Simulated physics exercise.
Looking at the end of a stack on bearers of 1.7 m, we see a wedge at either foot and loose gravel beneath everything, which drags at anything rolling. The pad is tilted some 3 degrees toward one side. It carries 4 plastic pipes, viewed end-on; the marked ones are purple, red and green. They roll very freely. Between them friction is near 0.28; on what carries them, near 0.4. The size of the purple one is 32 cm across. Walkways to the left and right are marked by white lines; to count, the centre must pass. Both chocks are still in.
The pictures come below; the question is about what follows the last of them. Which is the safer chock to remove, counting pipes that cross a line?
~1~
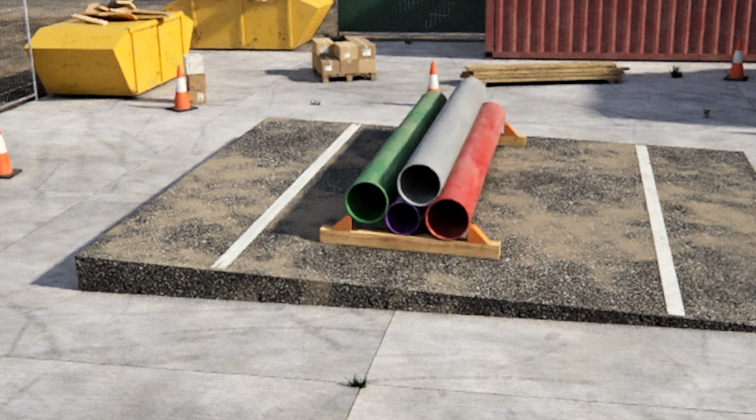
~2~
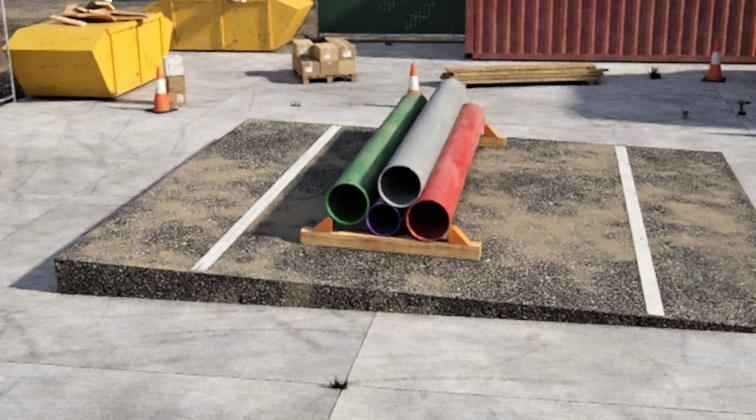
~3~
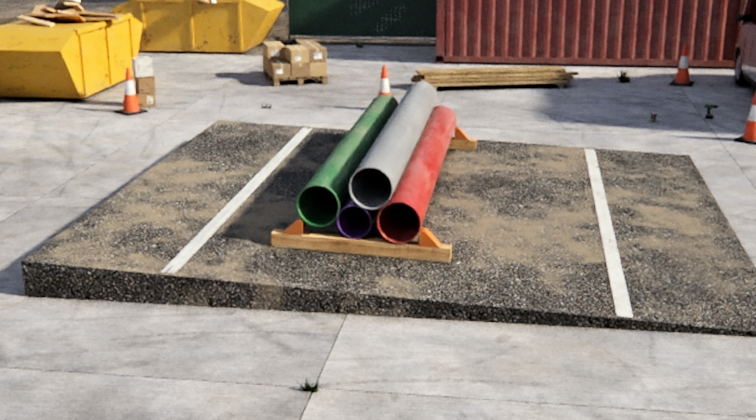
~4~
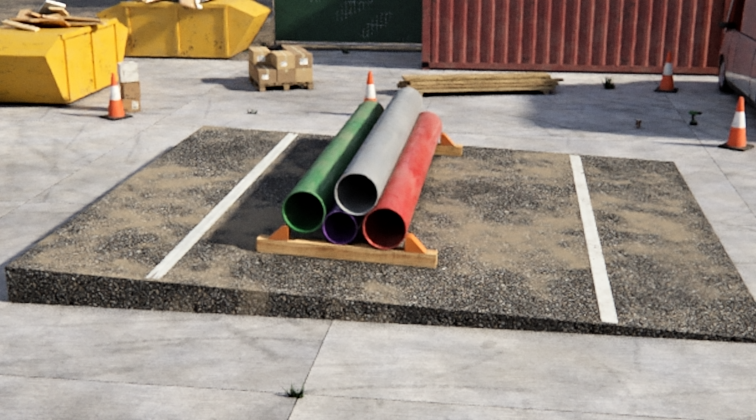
The left-positioned chock is the one to pull: 0 against 4.
With the left chock gone, after 0.7 s, purple is on the bearers, 75 cm from the bearers' left end; red is on the bearers, 50 cm from the bearers' right end; green is on the bearers, 40 cm from the bearers' left end; 0 of 4 have crossed.
With the left chock gone, finally, purple is on the bearers, 75 cm from the bearers' left end; red is on the bearers, 50 cm from the bearers' right end; green is on the bearers, 40 cm from the bearers' left end; 0 of 4 have crossed.
With the right chock gone, after 2.9 s, purple is on the bearers, 10 cm from the bearers' right end, rolling right; red is past the right line; green is on the bearers, 50 cm from the bearers' right end, rolling right; 1 of 4 has crossed.
With the right chock gone, finally, purple is past the right line; red is past the right line; green is past the right line; 4 of 4 have crossed.
